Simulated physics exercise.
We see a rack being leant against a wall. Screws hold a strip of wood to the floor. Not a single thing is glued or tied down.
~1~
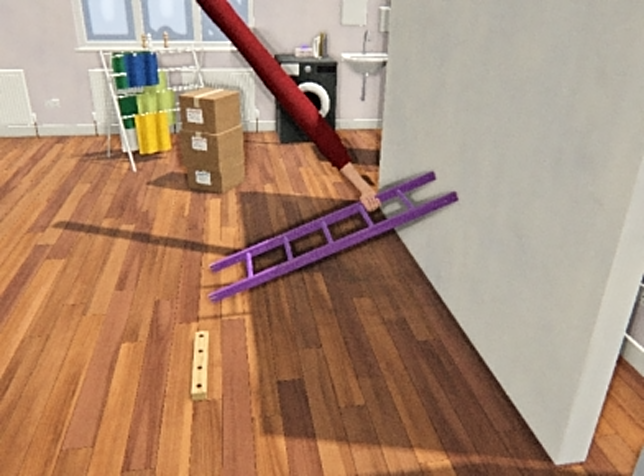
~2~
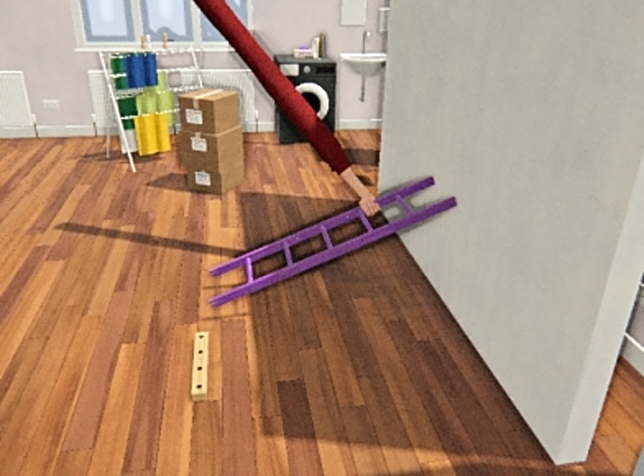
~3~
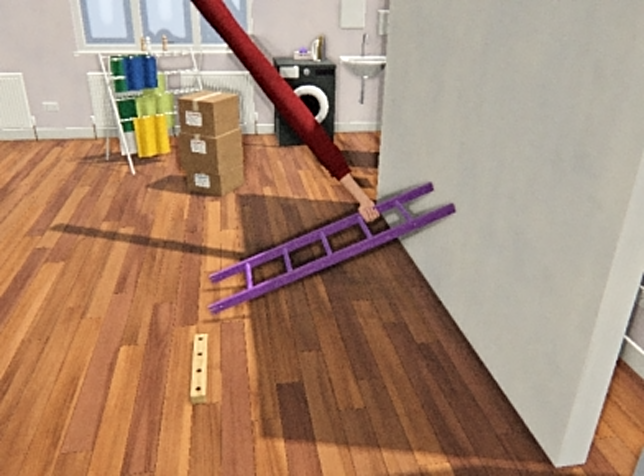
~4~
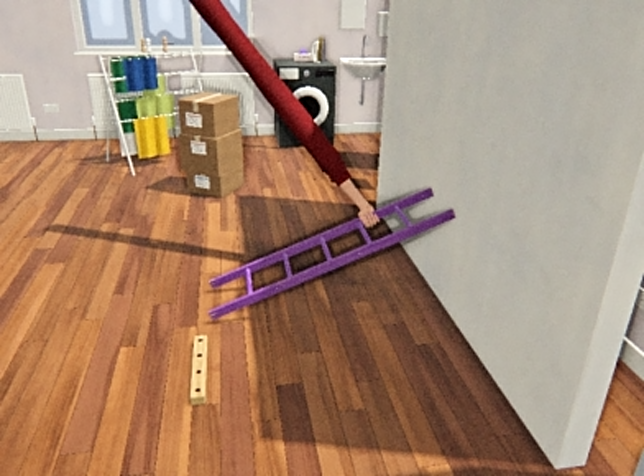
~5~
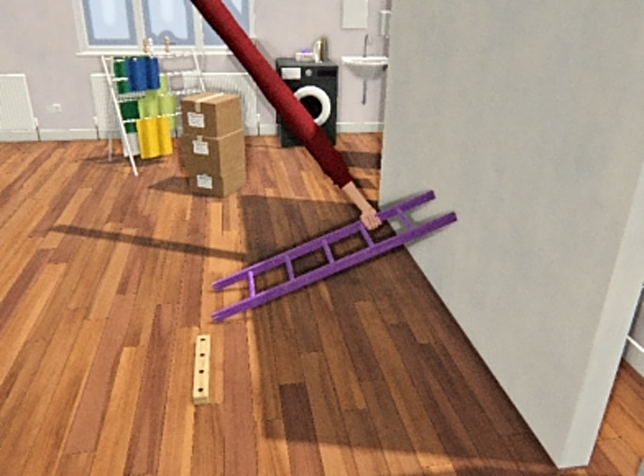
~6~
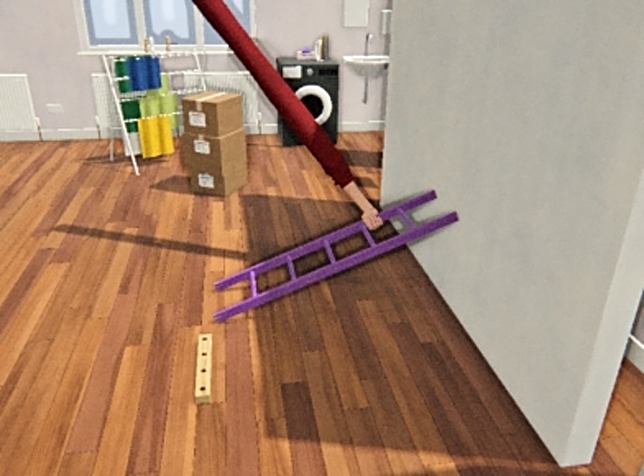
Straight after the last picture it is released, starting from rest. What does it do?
It slips down.
Then, 0.24 s on from there, purple rack turned 6° from its first pose near (326, 265).
Then, 0.34 s on from there, purple rack turned 15° from its first pose near (322, 282).
Then, 0.42 s on from there, purple rack turned 22° from its first pose near (321, 293).
In the end, the purple rack gives way at the feet, near (320, 294).
